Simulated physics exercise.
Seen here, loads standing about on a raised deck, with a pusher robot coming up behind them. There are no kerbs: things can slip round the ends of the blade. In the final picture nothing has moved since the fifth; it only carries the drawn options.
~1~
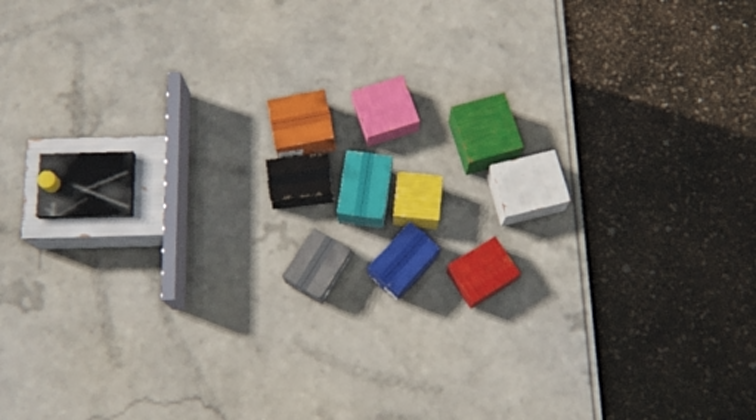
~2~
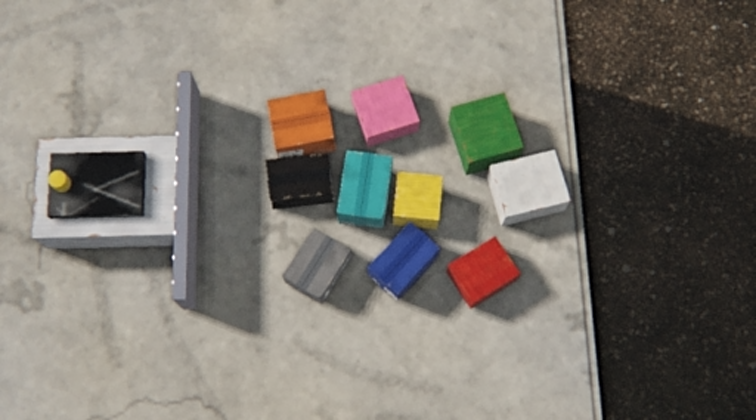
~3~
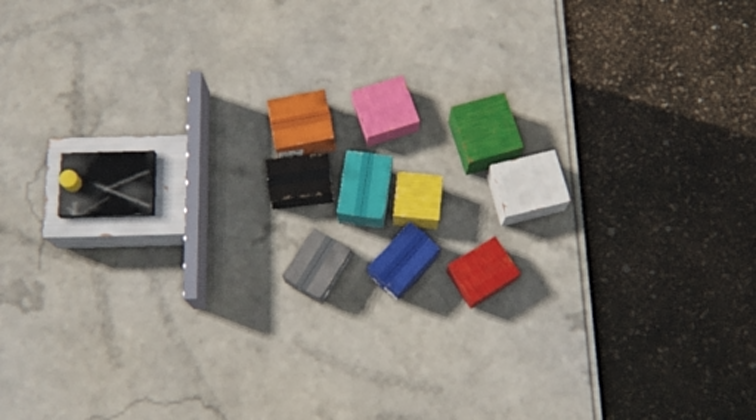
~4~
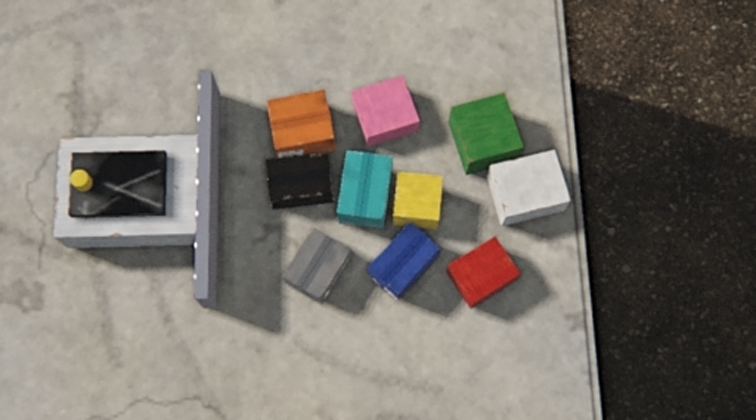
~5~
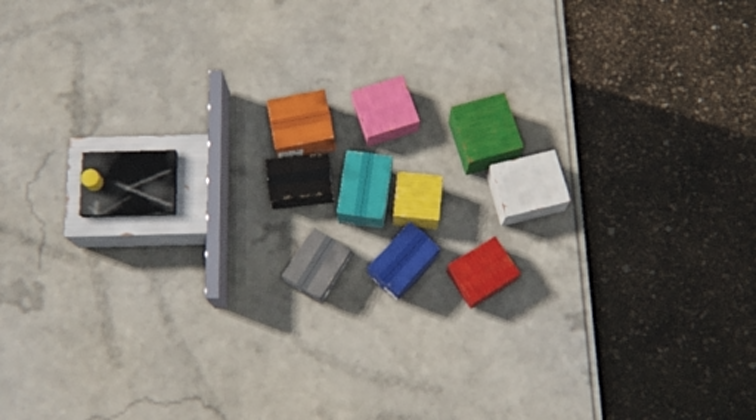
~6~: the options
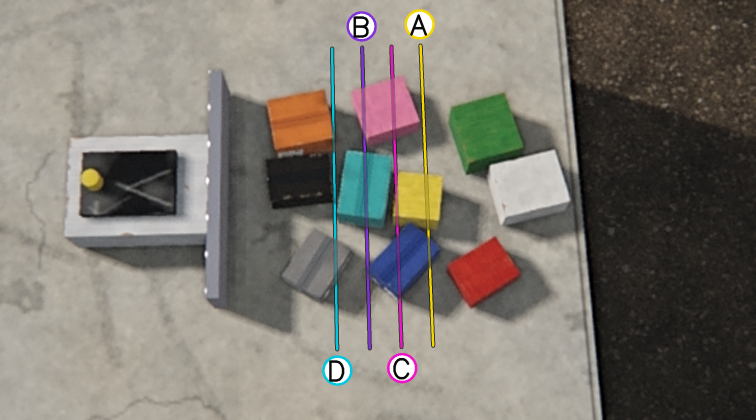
A pusher robot with a wide grey blade creeping right across a concrete deck towards a motionless cluster of coloured boxes.
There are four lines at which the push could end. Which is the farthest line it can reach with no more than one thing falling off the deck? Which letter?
At A, and not beyond.
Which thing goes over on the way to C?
The white crate goes over.
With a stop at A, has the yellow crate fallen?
By then, no.
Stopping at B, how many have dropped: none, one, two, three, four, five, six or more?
By then, none.
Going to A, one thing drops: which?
The white crate goes over.
On the marked copy, A at (427, 189); B at (366, 192); C at (396, 190); D at (334, 193).
Taking A. A third of the way, robot (214, 180); yellow crate (433, 200); orange parcel (329, 126).
Two thirds of the way, robot (291, 177); white crate (562, 193); green crate (515, 136).
When it is over, robot (345, 175); white crate over the edge; green crate (566, 135); one fallen.
As for the rest, B is within the limit but short; C is within the limit but short; D is within the limit but short.
